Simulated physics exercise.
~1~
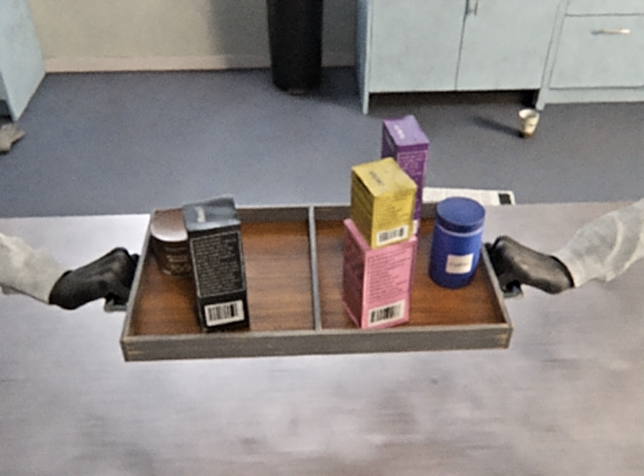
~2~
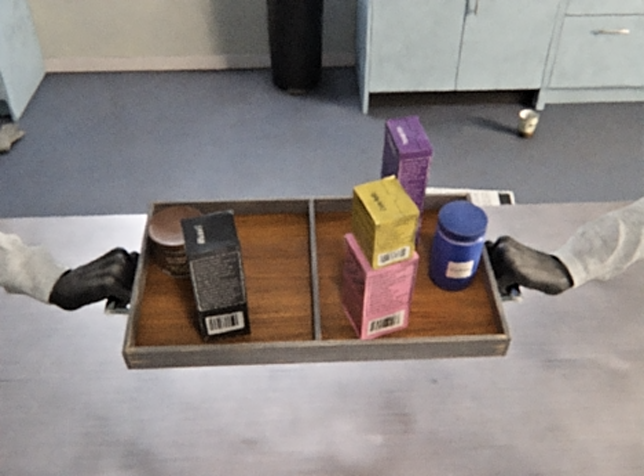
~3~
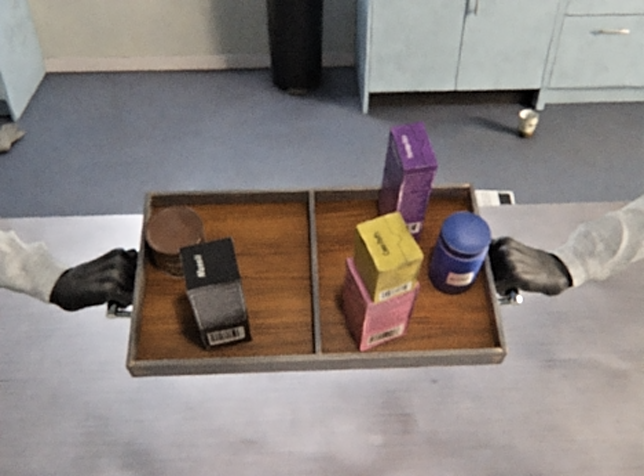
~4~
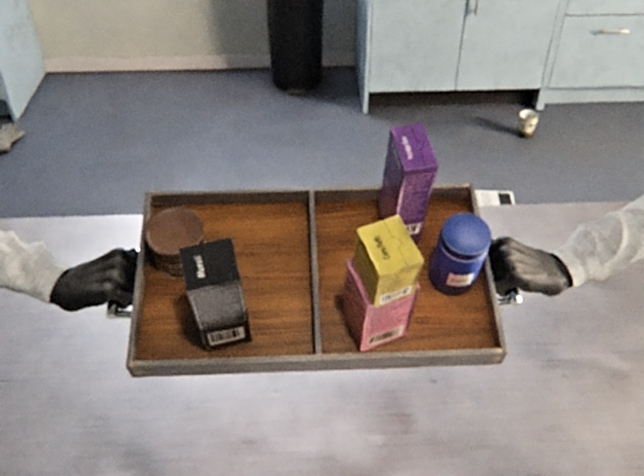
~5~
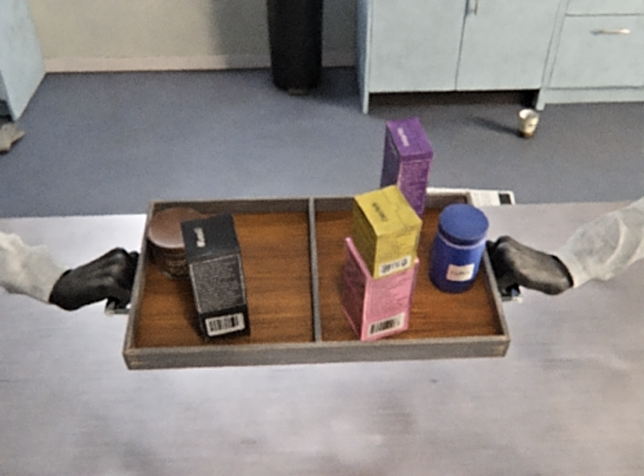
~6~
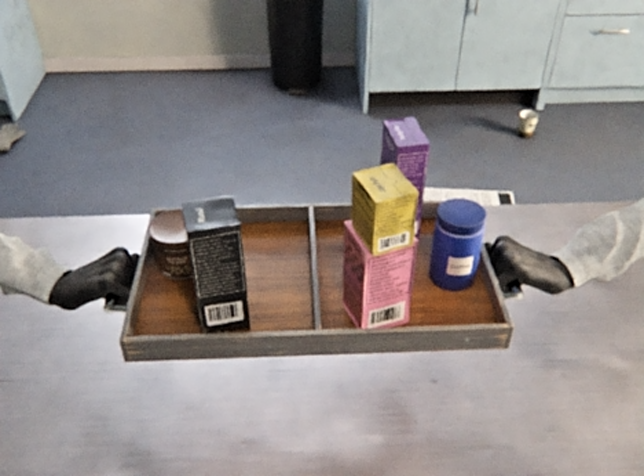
Two gloved hands held a wooden tray carrying a brown tin, a blue jar and several colourful boxes, tipped its near edge down, paused briefly, then levelled it again, and everything stayed standing in place, the yellow box still on the pink one.
